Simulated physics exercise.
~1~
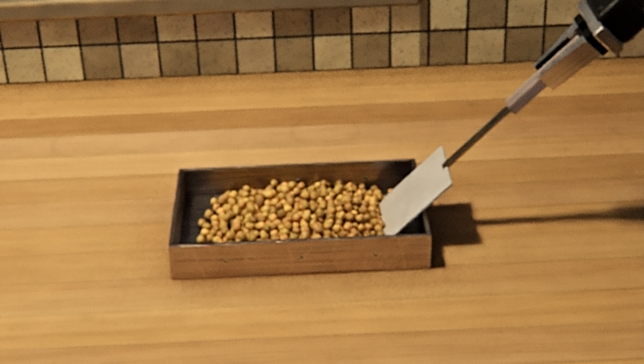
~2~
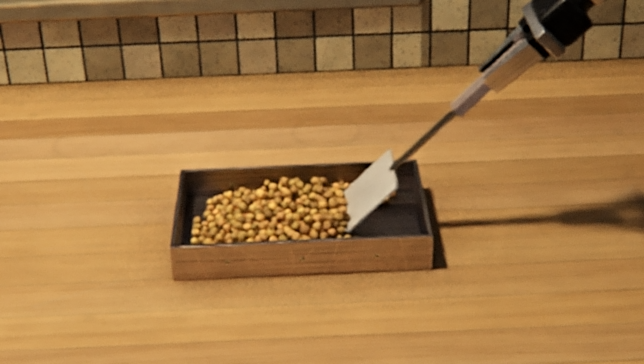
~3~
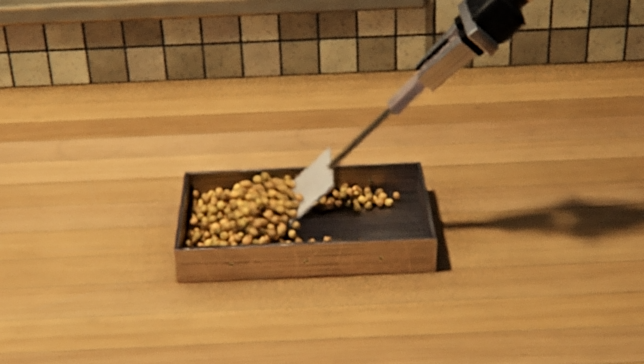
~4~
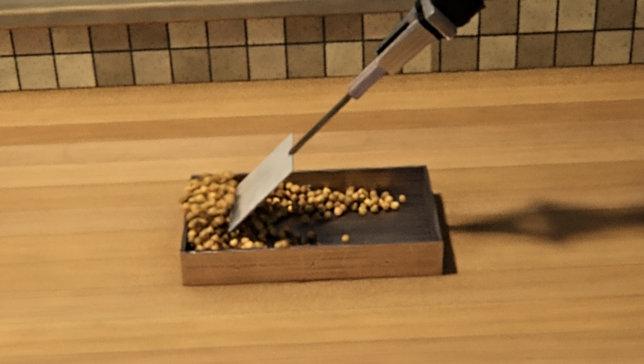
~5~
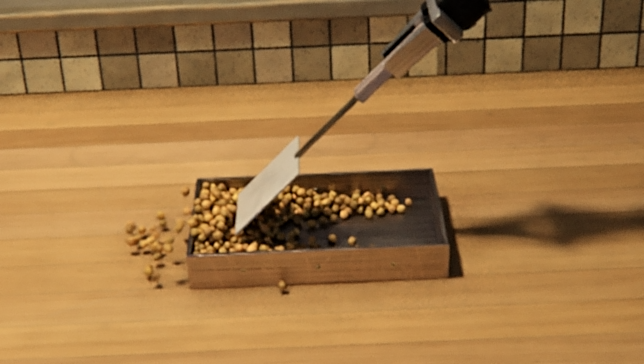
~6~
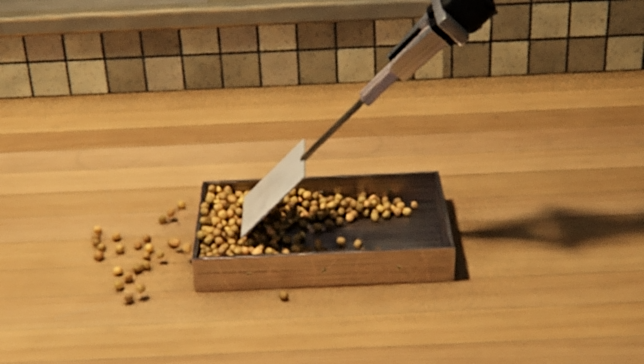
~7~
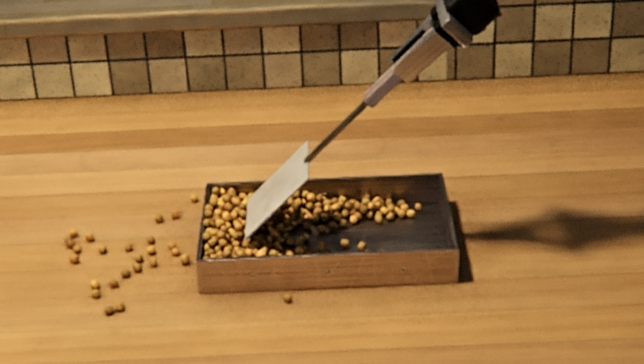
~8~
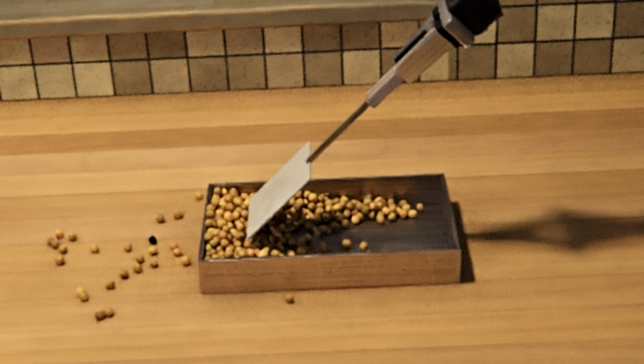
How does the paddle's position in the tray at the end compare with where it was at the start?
The paddle starts at the right end of the tray and finishes farther left, standing among the chickpeas near the tray's left end.
